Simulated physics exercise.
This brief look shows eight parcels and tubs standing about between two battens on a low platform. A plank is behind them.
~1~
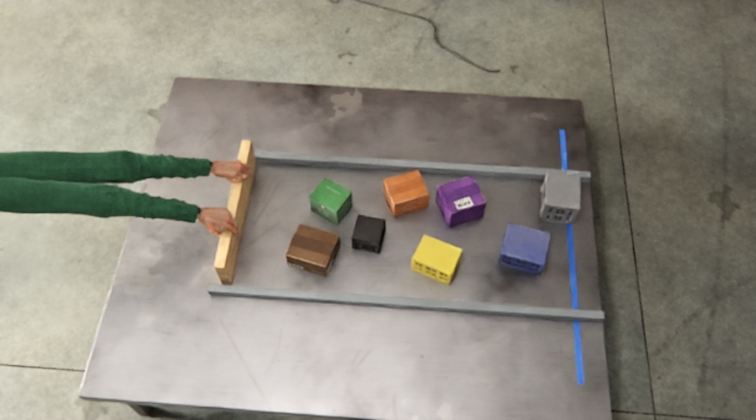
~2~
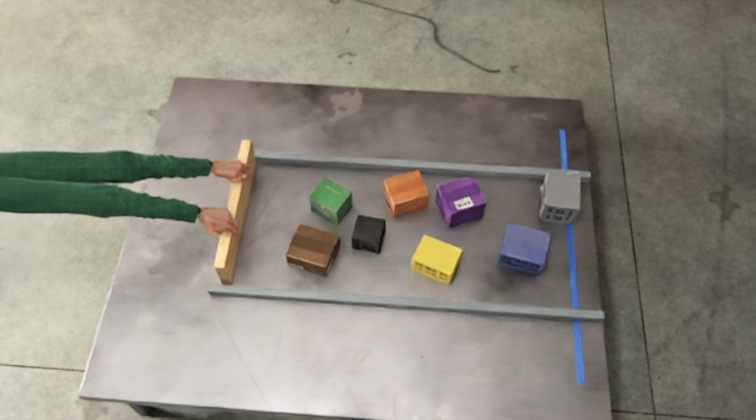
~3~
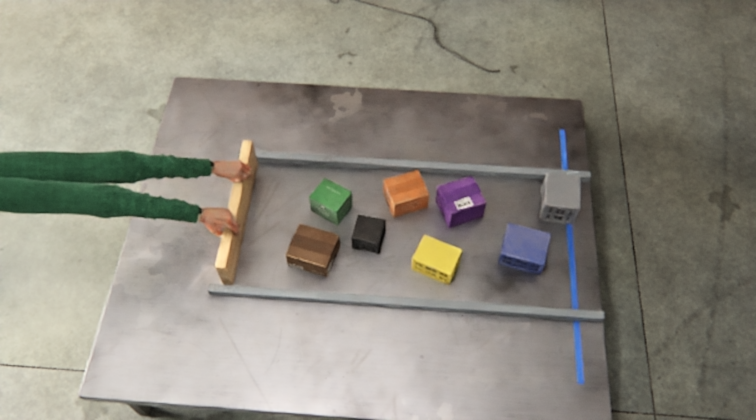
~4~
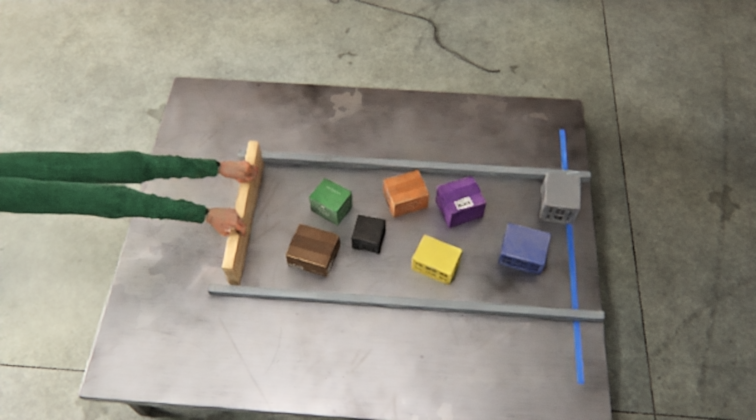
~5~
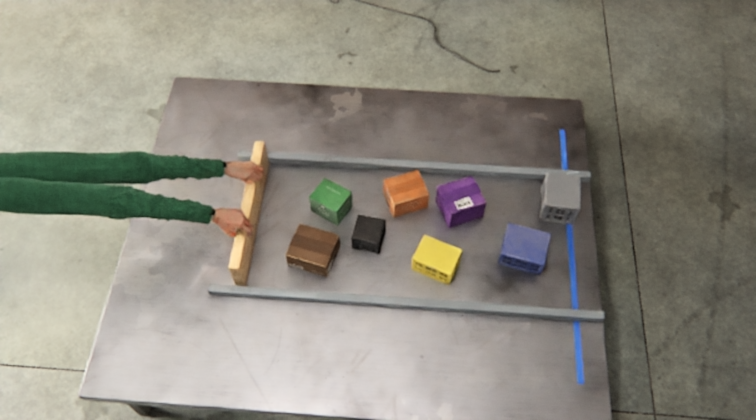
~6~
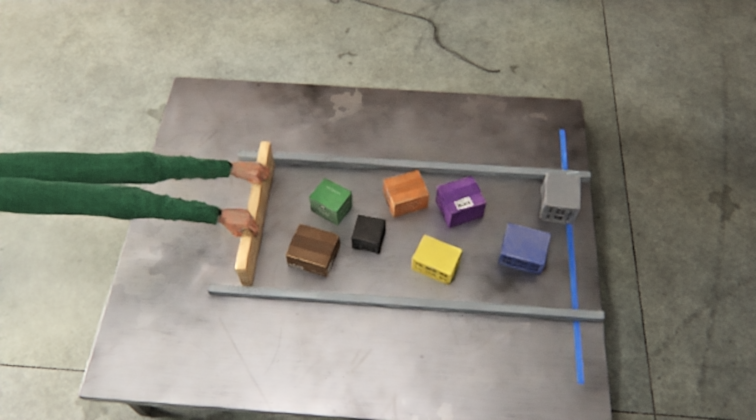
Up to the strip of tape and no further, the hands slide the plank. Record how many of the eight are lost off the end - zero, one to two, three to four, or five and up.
Lost off the end: Five and up.
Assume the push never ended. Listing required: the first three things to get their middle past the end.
Earliest to latest, that's the grey crate, the purple box and the blue crate.
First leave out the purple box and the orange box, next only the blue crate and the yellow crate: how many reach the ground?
Result: 4, then 4.
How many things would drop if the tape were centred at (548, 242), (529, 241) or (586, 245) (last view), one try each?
Going through them in order, you'd see 5, 3 and 8.
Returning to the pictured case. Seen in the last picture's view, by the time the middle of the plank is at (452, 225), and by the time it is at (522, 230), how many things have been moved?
Up to then 8, and up to the other point 8.
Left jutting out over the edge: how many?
The count is 2.
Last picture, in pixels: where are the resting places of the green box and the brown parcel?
Going in order: First (588, 211), then (597, 266).
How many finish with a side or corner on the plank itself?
All in all, 2.
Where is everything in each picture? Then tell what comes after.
Grey crate (560, 198); blue crate (524, 248); purple box (461, 202); plank (237, 211); tape (571, 243), in the first frame.
Blue crate (524, 249); black crate (369, 234), in the second frame.
Purple box (461, 202); plank (238, 211), in the third frame.
Grey crate (560, 199); yellow crate (437, 260), in the fourth frame.
Blue crate (524, 249); green box (331, 202), in the fifth frame.
Grey crate (560, 199); blue crate (524, 249); purple box (461, 202); plank (257, 213); tape (571, 243), in the sixth frame.
A little later, none off yet; grey crate at rest near (560, 199); blue crate at rest near (524, 249); purple box shifted a little near (479, 204).
When it is over, the number that fall off is five or more; down, black crate, orange box, yellow crate, purple box, blue crate and grey crate.
